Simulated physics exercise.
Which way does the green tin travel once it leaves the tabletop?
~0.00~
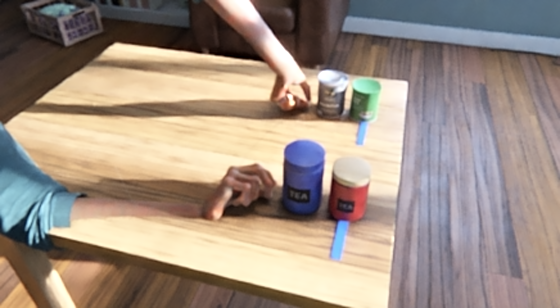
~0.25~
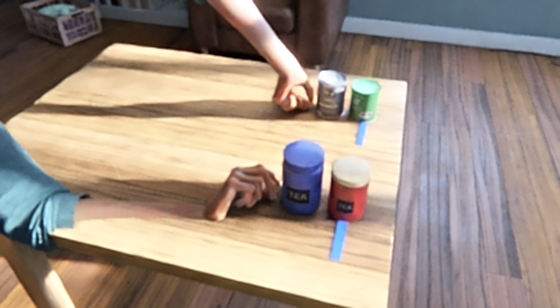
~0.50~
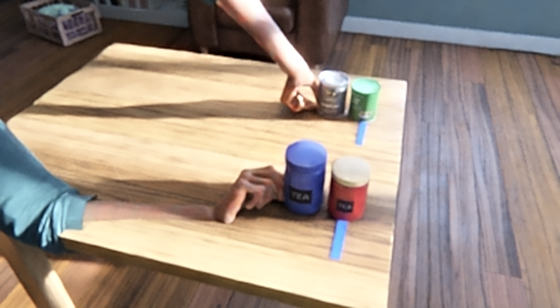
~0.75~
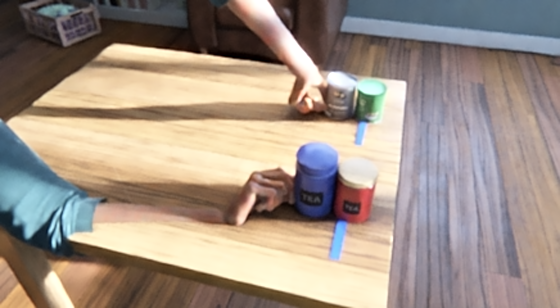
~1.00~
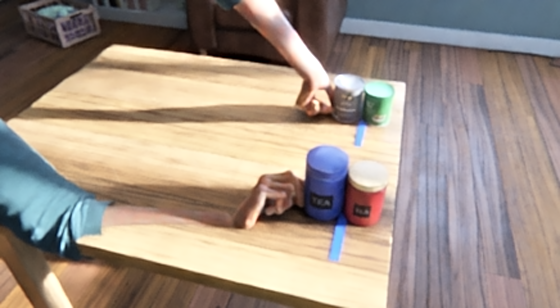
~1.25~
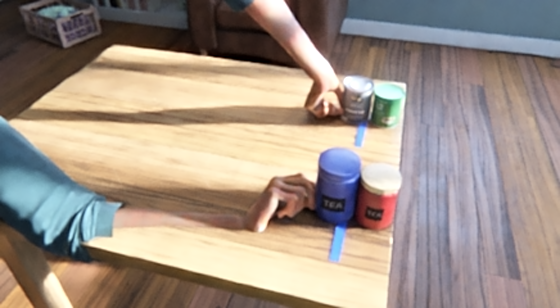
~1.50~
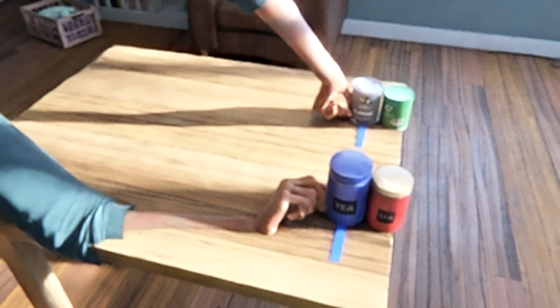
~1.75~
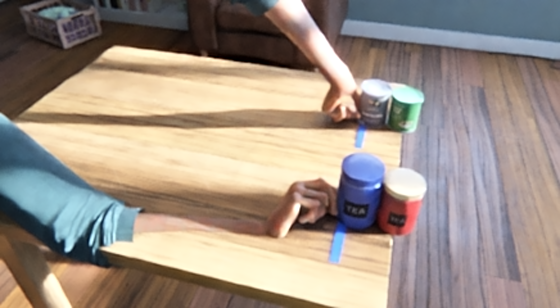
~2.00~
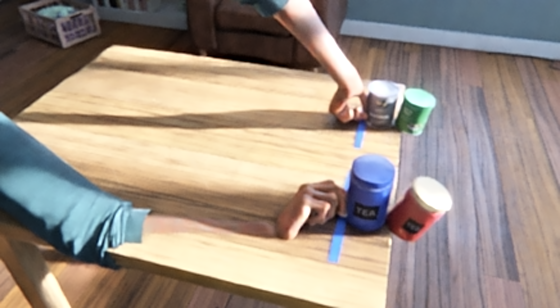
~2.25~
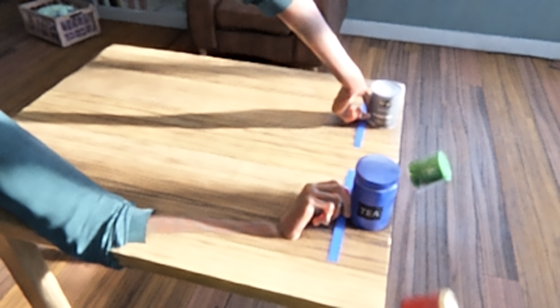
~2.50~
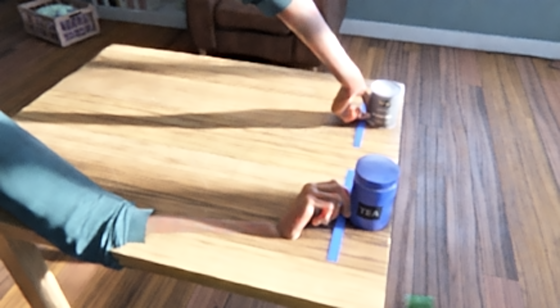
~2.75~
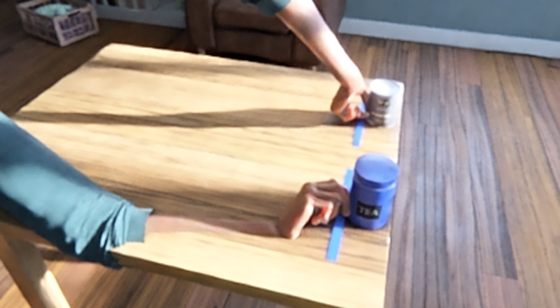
It drops downward past the table's right edge until it goes out of view.
